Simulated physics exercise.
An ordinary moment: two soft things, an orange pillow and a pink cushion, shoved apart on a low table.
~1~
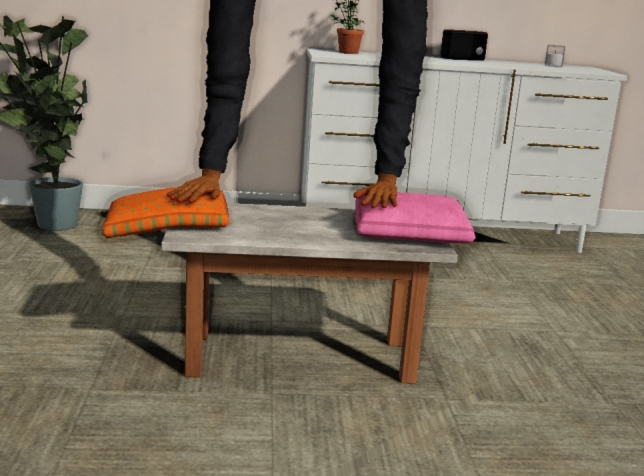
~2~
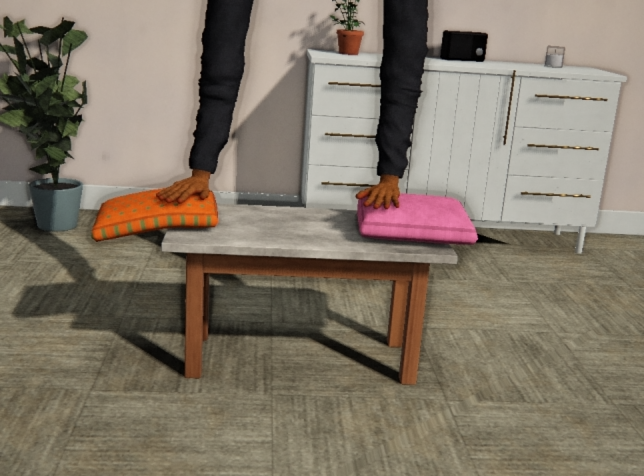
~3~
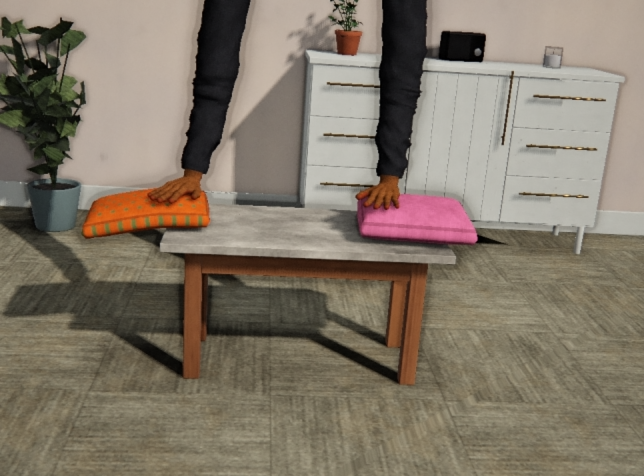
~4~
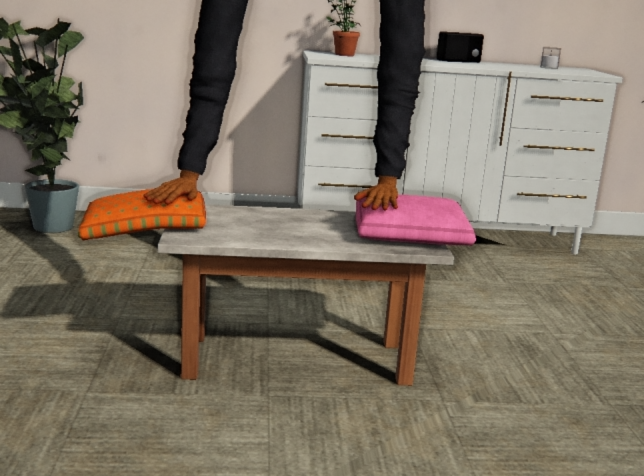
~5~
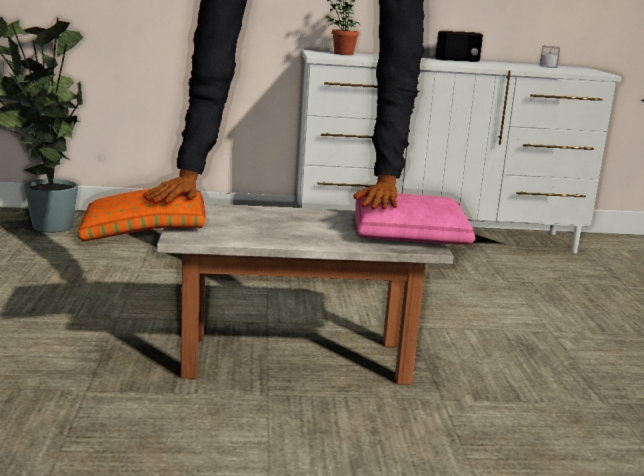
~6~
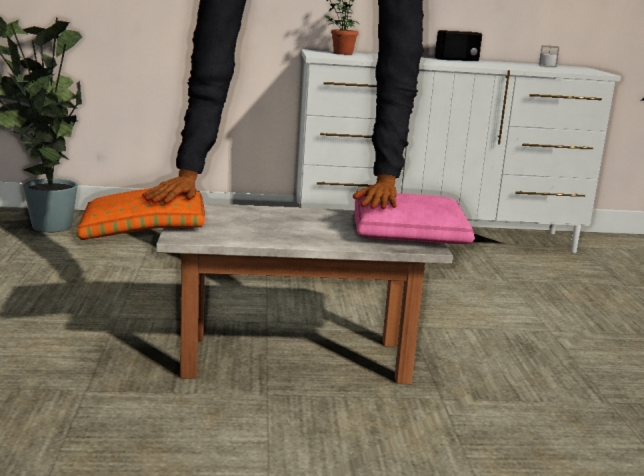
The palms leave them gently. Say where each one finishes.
The orange pillow slumps off the end. The pink cushion remains on top.
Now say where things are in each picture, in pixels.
In the first picture, pillow tip (108, 226); cushion tip (468, 229).
In the second picture, pillow tip (97, 229); cushion tip (470, 230).
In the third picture, pillow tip (88, 226); cushion tip (470, 231).
In the fourth picture, pillow tip (84, 227); cushion tip (468, 231).
In the fifth picture, pillow tip (84, 228); cushion tip (468, 230).
In the sixth picture, pillow tip (83, 227), well over half past the edge; cushion tip (467, 230), a small part past the edge.
Then, 0.26 s after the last picture, pillow tipping outwards near (139, 234); cushion lying still.
Then, 0.50 s after the last picture, pillow on the floor near (124, 300); cushion lying still.
Then, 0.72 s after the last picture, pillow on the floor near (92, 333); cushion lying still.
At rest, pillow on the floor near (80, 336); cushion lying still. The orange pillow tips over and falls and the pink cushion holds its place.
